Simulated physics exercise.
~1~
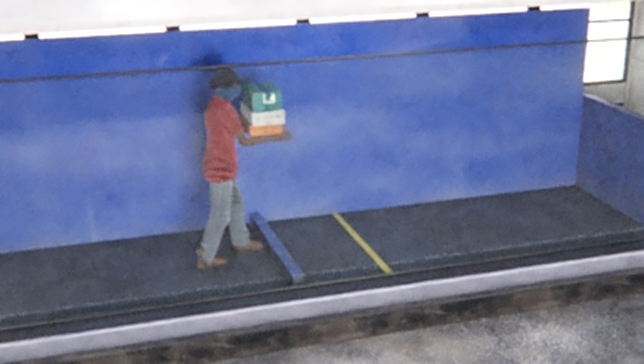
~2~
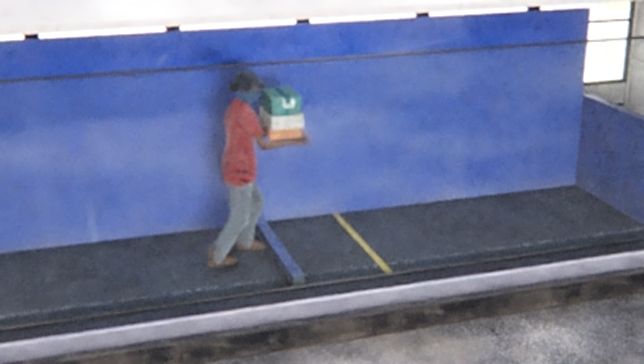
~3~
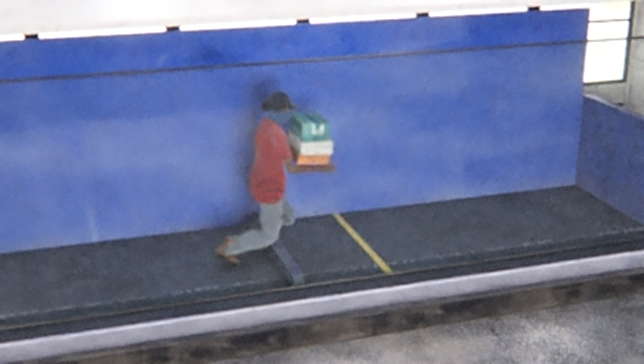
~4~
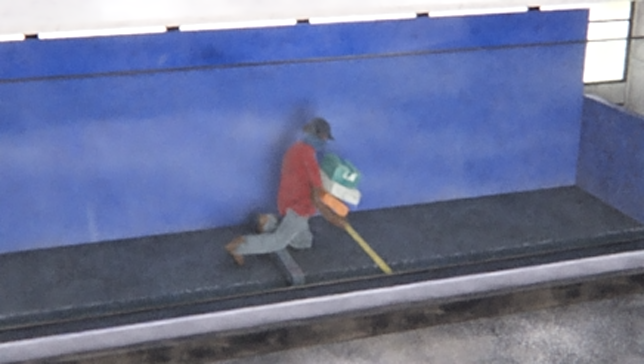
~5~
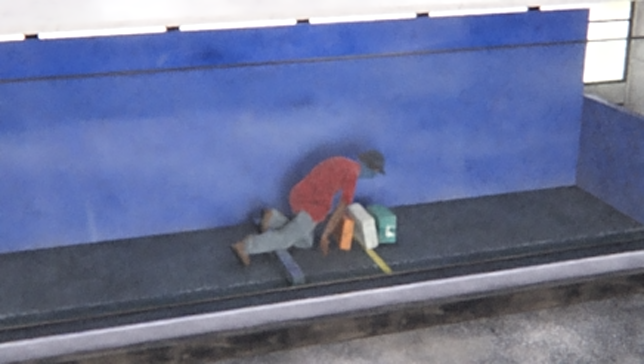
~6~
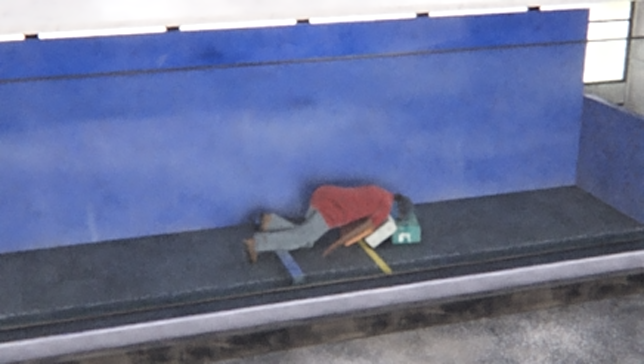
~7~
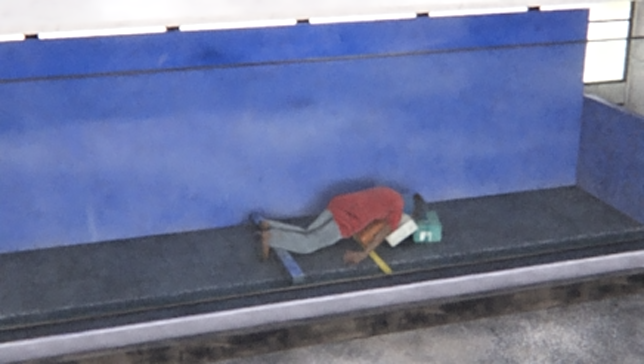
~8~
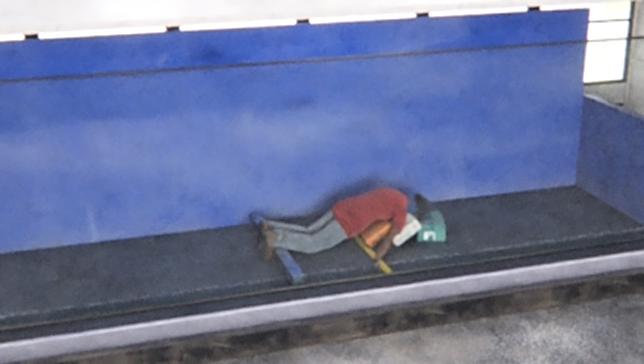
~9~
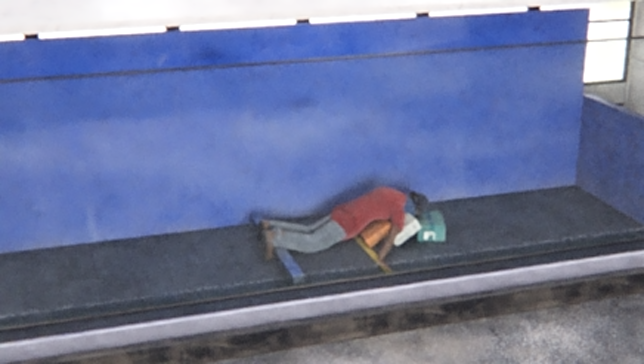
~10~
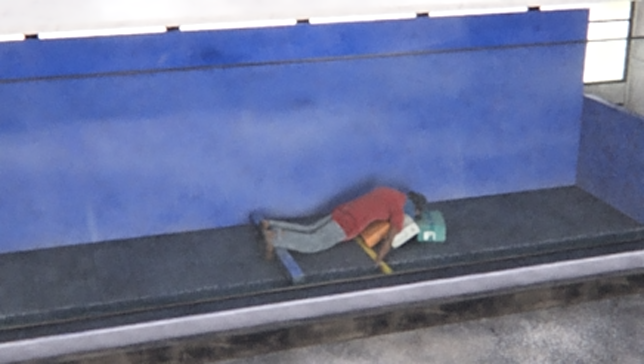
A person in a red shirt carrying a stack of boxes pitched forward to the right over a blue floor rail, dropped to the knees and fell facedown as the boxes tumbled ahead, ending sprawled motionless over them across the yellow line.
